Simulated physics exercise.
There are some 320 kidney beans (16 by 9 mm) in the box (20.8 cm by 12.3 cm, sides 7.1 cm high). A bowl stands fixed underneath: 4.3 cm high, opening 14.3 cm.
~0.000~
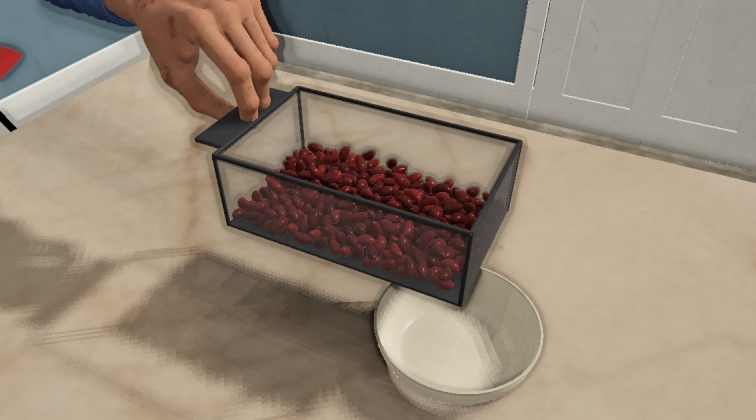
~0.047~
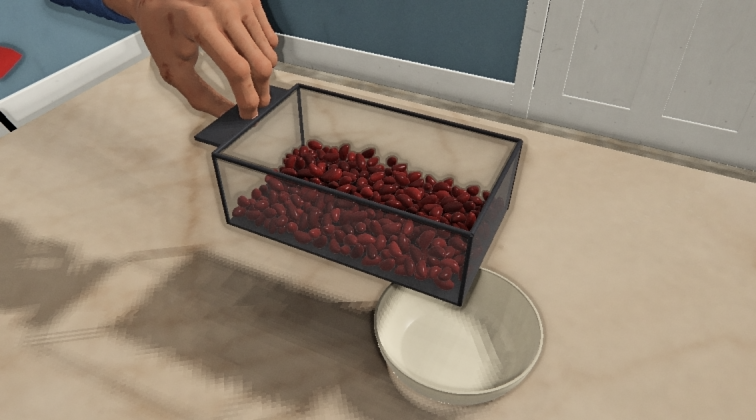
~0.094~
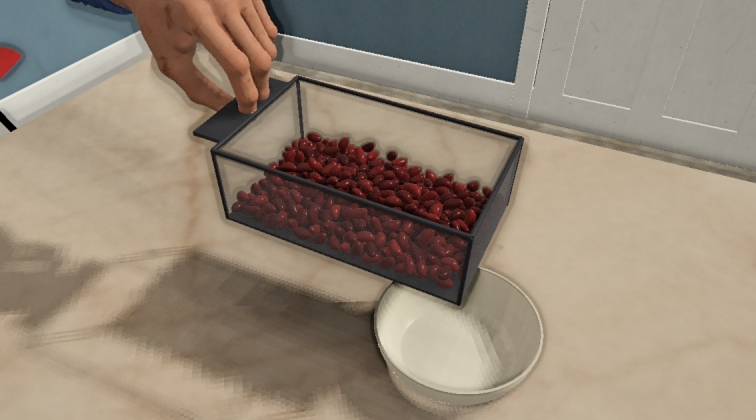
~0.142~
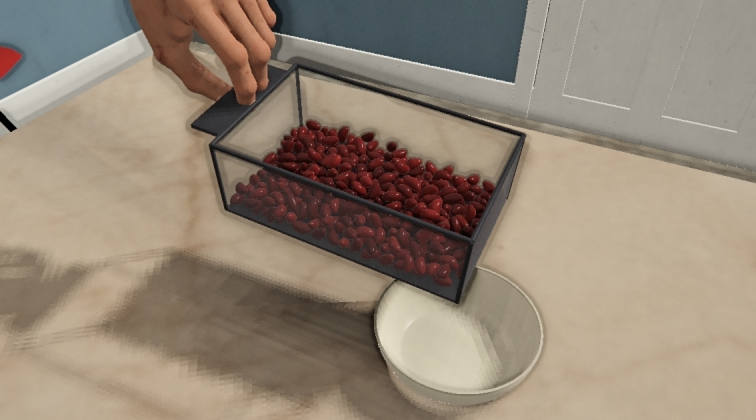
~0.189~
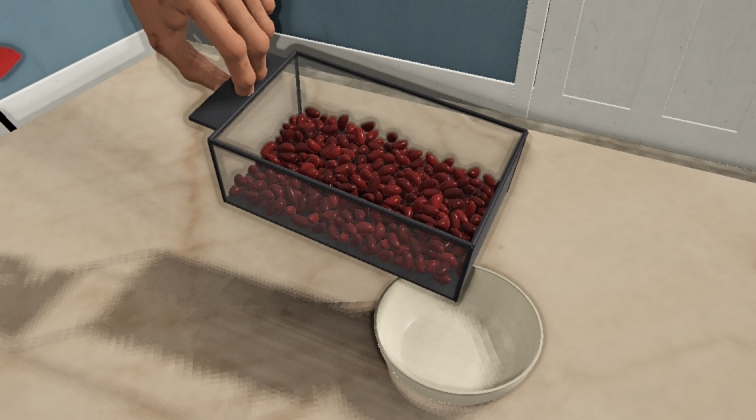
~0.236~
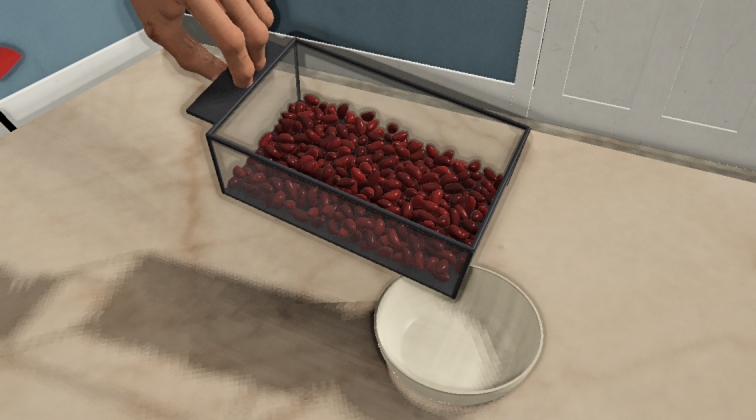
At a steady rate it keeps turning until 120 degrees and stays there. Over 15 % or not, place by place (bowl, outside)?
Bowl: Over; outside: Over.
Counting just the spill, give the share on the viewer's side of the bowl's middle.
I'd estimate close to 100 in a hundred.
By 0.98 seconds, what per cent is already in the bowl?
0 %.
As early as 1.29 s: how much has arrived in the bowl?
Share at that time: Close to 5 %.
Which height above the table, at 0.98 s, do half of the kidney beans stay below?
Some 20 centimetres, I reckon.
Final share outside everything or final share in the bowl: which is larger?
When it all settles, the bigger part is outside everything.
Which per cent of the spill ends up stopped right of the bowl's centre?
Near 90 in a hundred.
After 0.64 s, tilt 53 degrees; box 100 %; middle of all pieces near (375, 145).
Then, at 0.98 s, tilt 84 degrees; box 100 %; middle of all pieces near (400, 180).
After 1.29 s, tilt 113 degrees; outside 20 %, box 55 %, bowl 5 %, in the air 20 %; middle of all pieces near (440, 302).
Then, at 1.58 s, tilt 120 degrees; outside 65 %, box 5 %, bowl 25 %, in the air 5 %.
In the end, at 2.6 s, outside 70 %, box 0 %, bowl 30 %.
